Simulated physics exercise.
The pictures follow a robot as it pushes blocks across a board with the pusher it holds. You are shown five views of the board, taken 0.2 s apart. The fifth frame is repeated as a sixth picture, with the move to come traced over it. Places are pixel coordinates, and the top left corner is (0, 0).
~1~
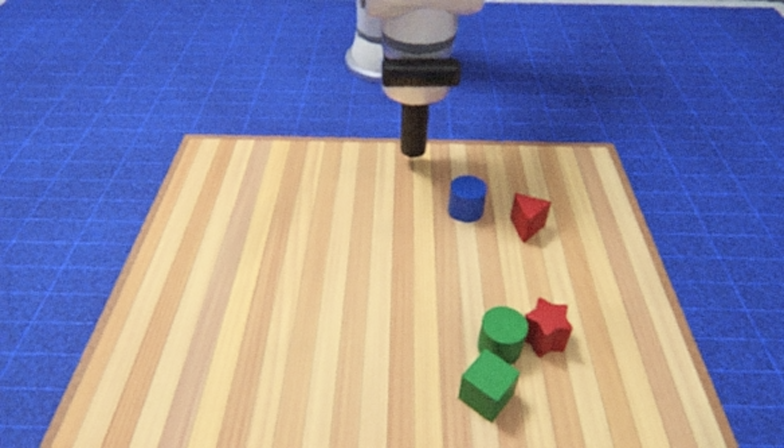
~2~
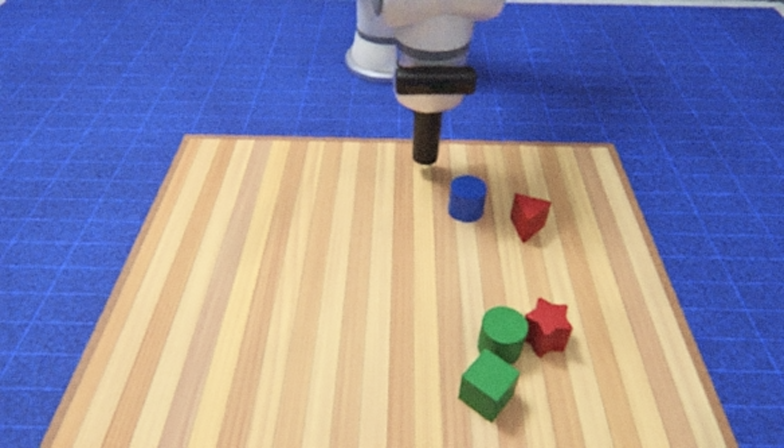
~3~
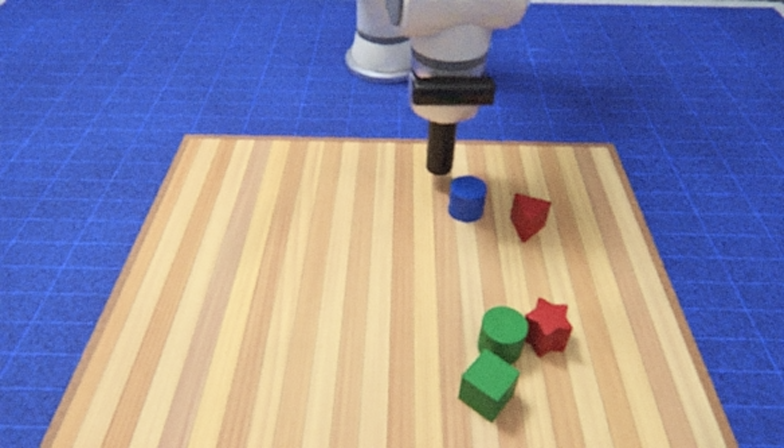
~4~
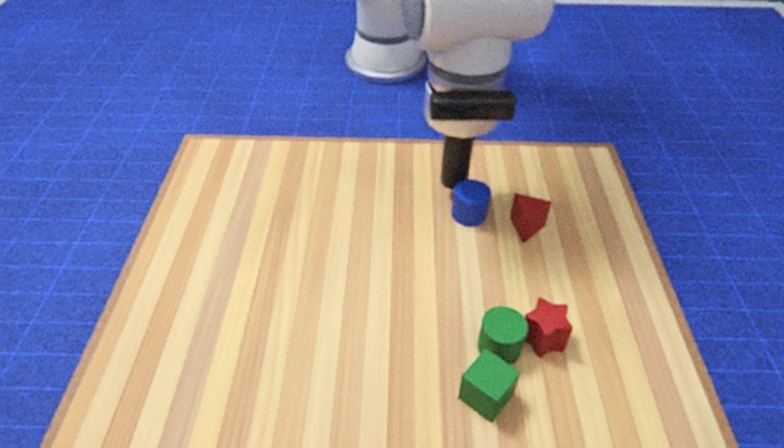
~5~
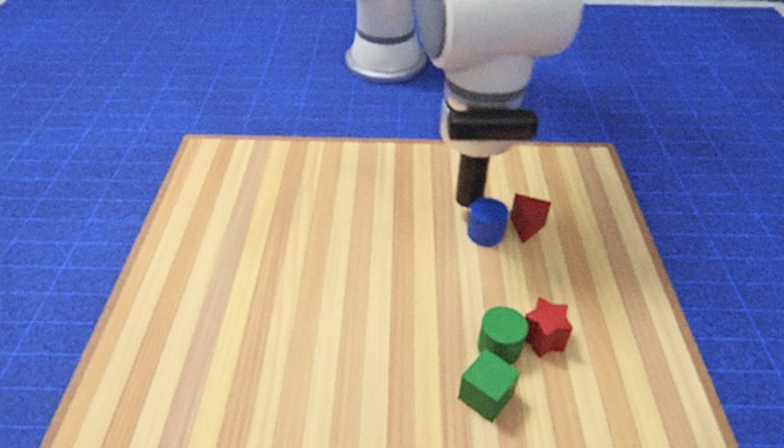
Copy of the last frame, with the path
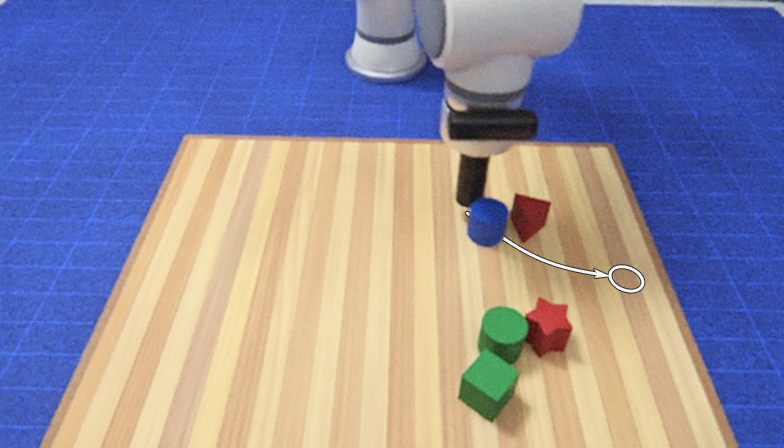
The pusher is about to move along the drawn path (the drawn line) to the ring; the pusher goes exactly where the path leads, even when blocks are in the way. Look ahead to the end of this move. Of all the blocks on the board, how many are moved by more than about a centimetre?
The number of blocks that move over 1 cm is one.
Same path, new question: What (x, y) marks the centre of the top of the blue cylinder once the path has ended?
The middle of its upper face should be somewhere near (532, 257).
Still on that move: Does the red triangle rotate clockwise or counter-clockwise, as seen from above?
Looking down, it rotates anti-clockwise.
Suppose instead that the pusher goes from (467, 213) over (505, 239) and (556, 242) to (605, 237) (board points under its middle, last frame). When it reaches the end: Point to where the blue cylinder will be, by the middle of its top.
The spot you're after is about (528, 245) in the image.
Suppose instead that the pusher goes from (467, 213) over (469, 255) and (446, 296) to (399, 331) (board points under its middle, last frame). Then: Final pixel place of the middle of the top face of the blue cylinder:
Put as a pixel place, it's (509, 237).
The line goes from (467, 213) through (510, 243) and (564, 267) to (626, 279).
The first path, step by step. One third of the way, pusher (513, 230); blue cylinder (521, 244).
Two thirds of the way, pusher (569, 254); blue cylinder (532, 257); red triangle (536, 206), turned 30° anticlockwise.
At the end, pusher (632, 266); blue cylinder (532, 257); red triangle (536, 206), turned 30° anticlockwise.
